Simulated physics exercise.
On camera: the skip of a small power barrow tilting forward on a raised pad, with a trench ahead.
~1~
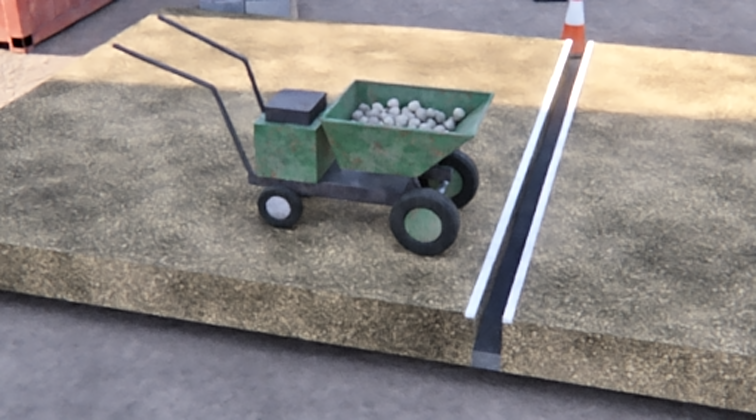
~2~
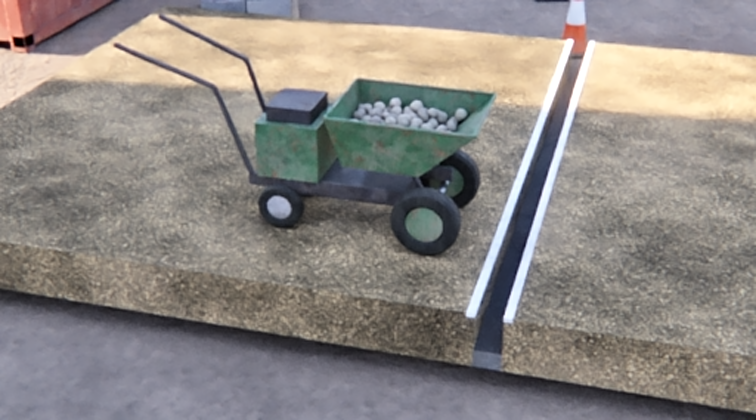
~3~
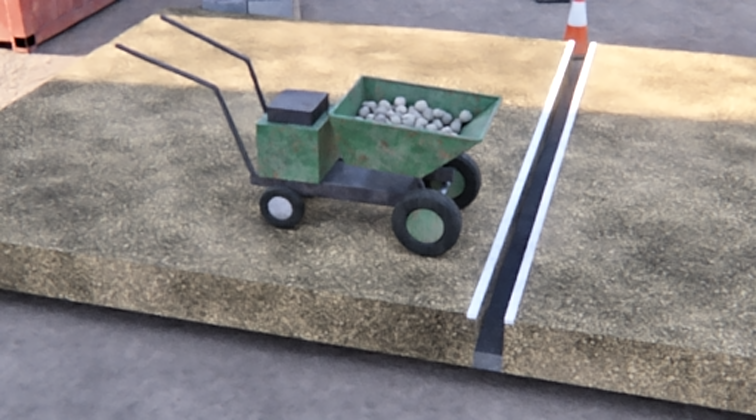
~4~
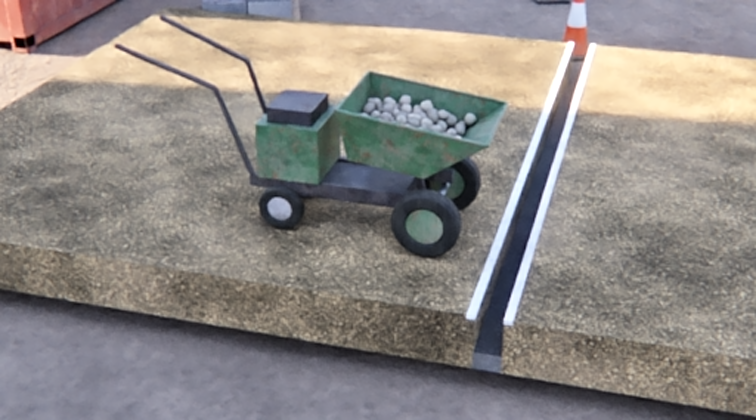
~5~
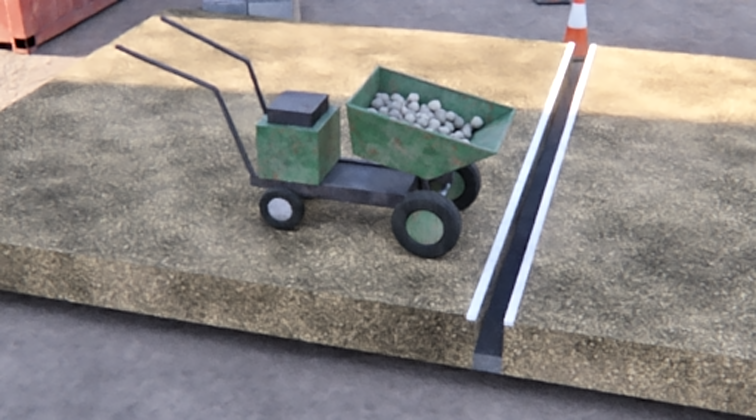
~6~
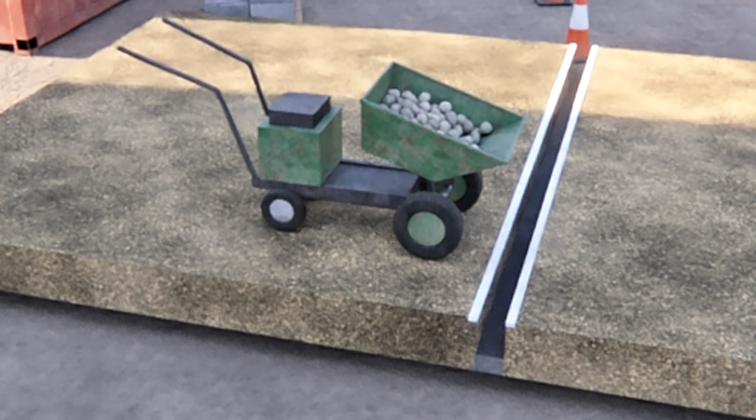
At the start, a small green power barrow loaded with rounded grey stones stands on a raised gritty pad, its skip level, facing a narrow dark trench edged in white. The skip then tilts forward gradually, its rear rising and its lip dipping, while the wheels stay in place.
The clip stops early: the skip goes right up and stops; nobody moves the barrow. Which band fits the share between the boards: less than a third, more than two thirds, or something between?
The trench takes under a third.
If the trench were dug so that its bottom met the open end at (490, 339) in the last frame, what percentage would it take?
Some 0 per cent.
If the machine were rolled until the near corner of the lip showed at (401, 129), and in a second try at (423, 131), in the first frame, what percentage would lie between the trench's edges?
Roughly 50 per cent, and 60 per cent.
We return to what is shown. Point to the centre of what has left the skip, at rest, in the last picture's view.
Roughly at (602, 250).
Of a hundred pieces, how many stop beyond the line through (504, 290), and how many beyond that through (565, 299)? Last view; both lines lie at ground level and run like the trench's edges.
The first gives 80 %, the second 60 %.
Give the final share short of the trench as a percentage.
Roughly 0 in a hundred.
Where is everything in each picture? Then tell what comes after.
Lip of the skip near (472, 137), level; top of the load near (389, 120), river pebbles; first edge of the trench near (481, 283); far edge near (517, 288), the trench under half as wide as the skip, and about as deep as wide, in the first picture.
Lip of the skip near (475, 137), level; top of the load near (392, 119), in the second picture.
Lip of the skip near (480, 141), tipped barely; top of the load near (385, 123), in the third picture.
Lip of the skip near (487, 146), tipped a little; top of the load near (390, 121), in the fourth picture.
Lip of the skip near (495, 153), tipped a little; top of the load near (394, 116), in the fifth picture.
Lip of the skip near (506, 163), tipped clearly; top of the load near (398, 119); first edge of the trench near (484, 287); far edge near (520, 292), in the sixth picture.
Shortly afterwards, skip tipped steeply; the whole lot in the skip.
Next, skip tipped right over; near two thirds in the skip; near a third beyond it.
Some moments later, skip tipped right over; near a quarter in the skip; only a few in or heaped over the trench; the bulk beyond it.
In the end, skip tipped right over; near a quarter in the skip; only a few in or heaped over the trench; the bulk beyond it.
